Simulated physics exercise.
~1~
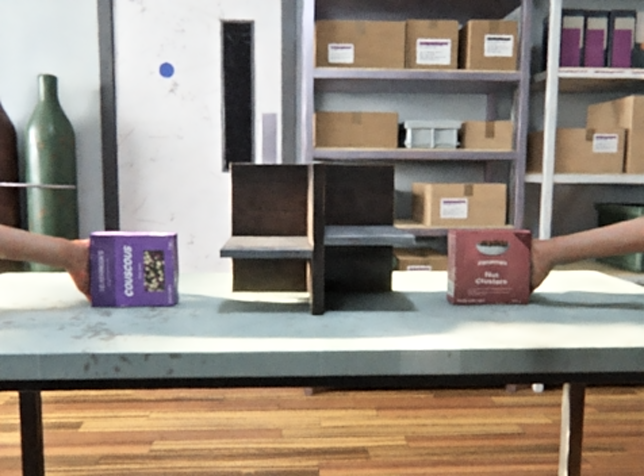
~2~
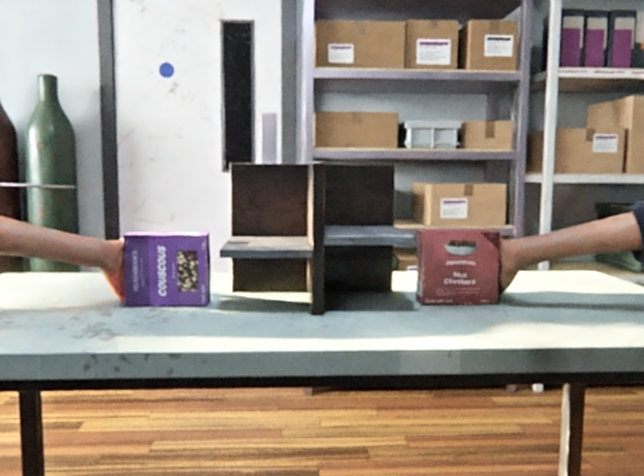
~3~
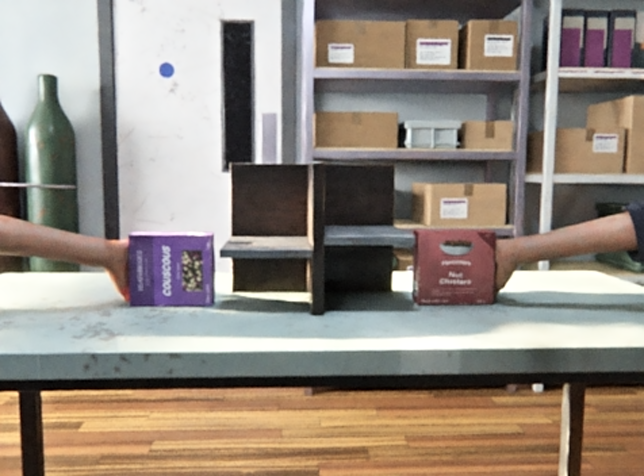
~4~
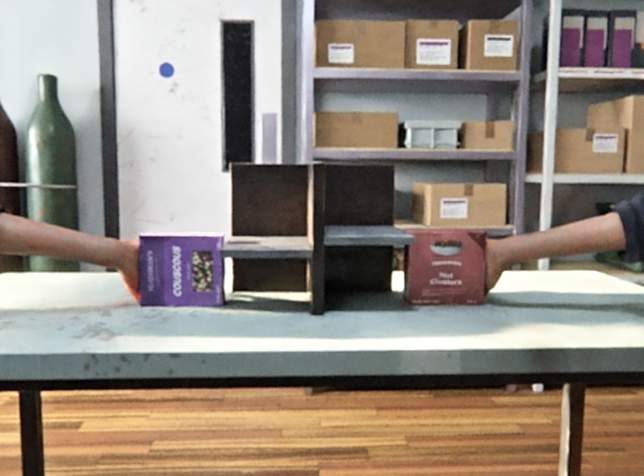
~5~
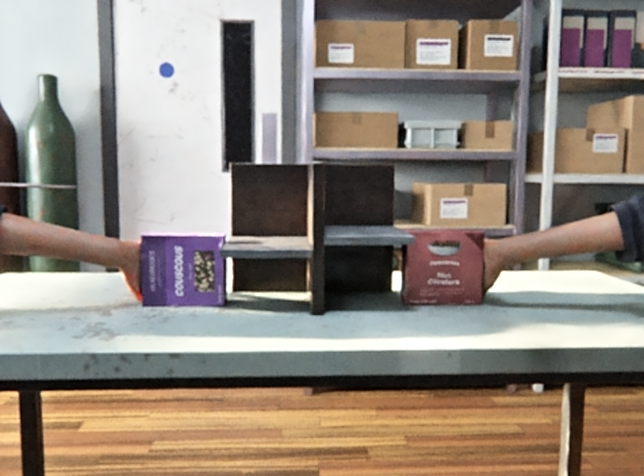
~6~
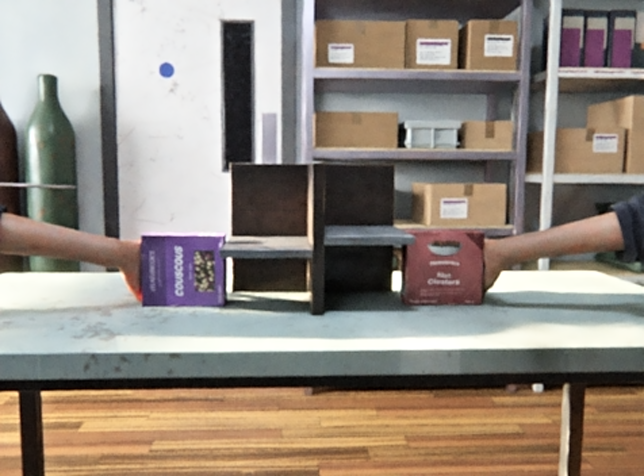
The clip opens on a dark two-sided shelf standing on a pale table, with a hand at the left holding a purple couscous box and a hand at the right holding a red box. Both hands slide their boxes inward along the tabletop toward the shelf. The purple box moves right and the red box moves left, slowing to small nudges as they near the low openings. Each box reaches the edge of its side's shelf board and catches there, too tall to pass beneath. Both boxes end at rest outside the openings, with the hands still on them.
